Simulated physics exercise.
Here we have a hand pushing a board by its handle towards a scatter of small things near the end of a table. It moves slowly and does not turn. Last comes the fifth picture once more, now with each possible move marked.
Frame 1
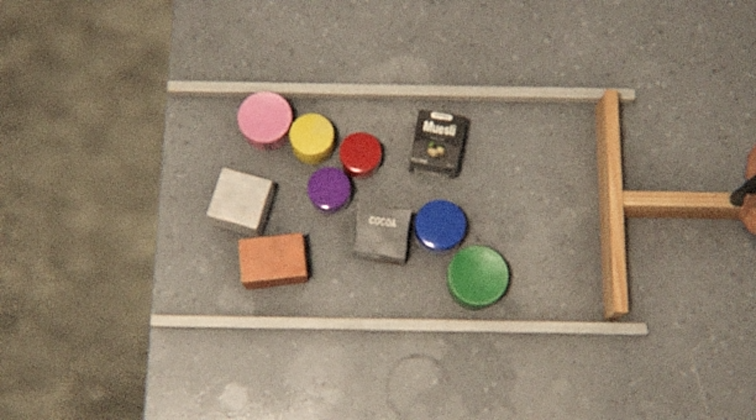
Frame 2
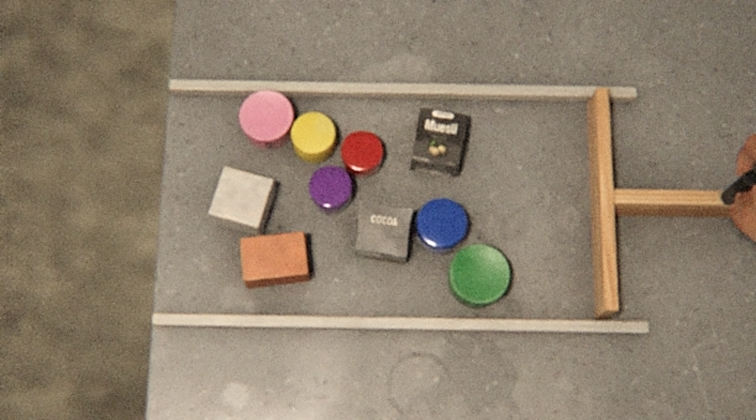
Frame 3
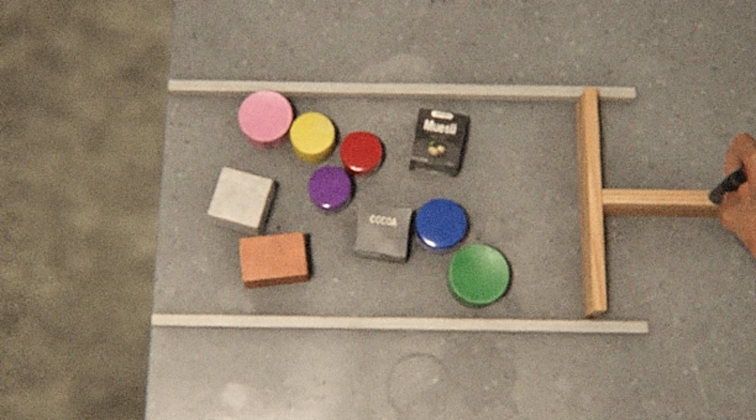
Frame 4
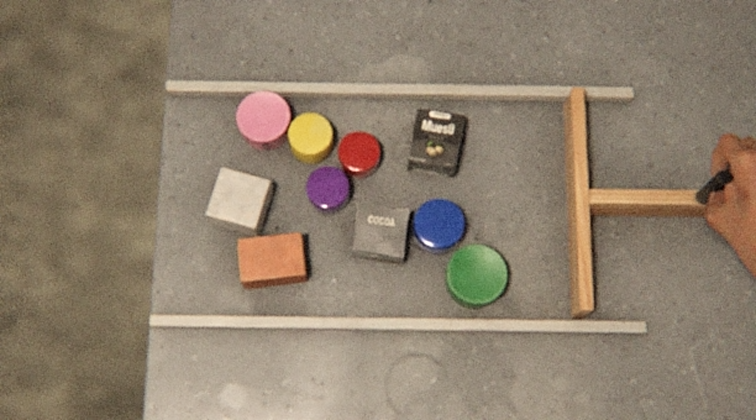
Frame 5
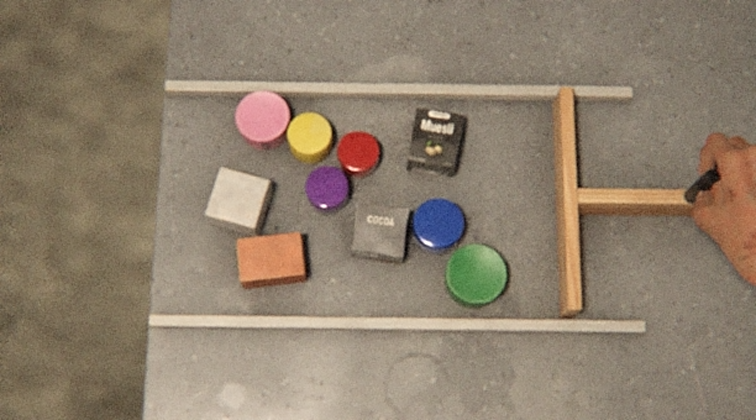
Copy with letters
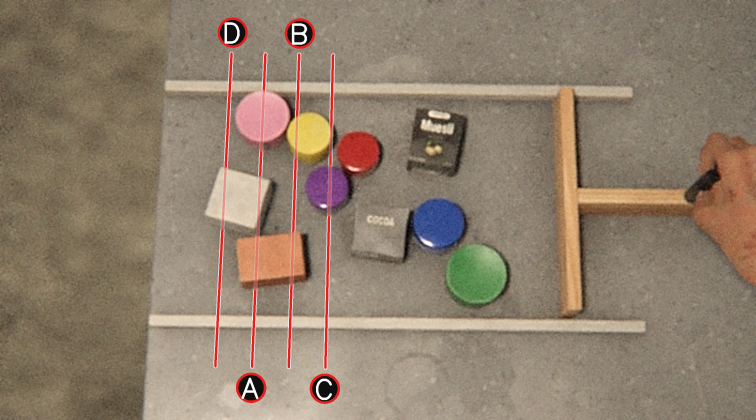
A wooden board, pushed by a hand on its handle, slides slowly left between two pale rails on a grey table. It keeps moving left without turning, narrowing the gap to the scattered coloured round containers, small boxes and blocks, which stay still and untouched as more of the hand comes into view.
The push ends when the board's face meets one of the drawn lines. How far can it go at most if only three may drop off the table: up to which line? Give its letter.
Up to line A.
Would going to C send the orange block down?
No.
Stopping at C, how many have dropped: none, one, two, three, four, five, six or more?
By then, none.
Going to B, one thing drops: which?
The pink jar goes over.
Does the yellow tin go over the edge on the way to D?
By then, yes.
On the copy, A at (259, 204); B at (294, 205); C at (329, 205); D at (224, 204).
On A. First, board (459, 194); green jar (420, 278); black packet (425, 144).
Then, board (346, 192); pink jar (190, 115); white block (206, 218).
Finally, board (261, 191); white block over the edge; pink jar over the edge; three fallen.
By contrast, B is within the limit but short; C is within the limit but short; D drops seven.
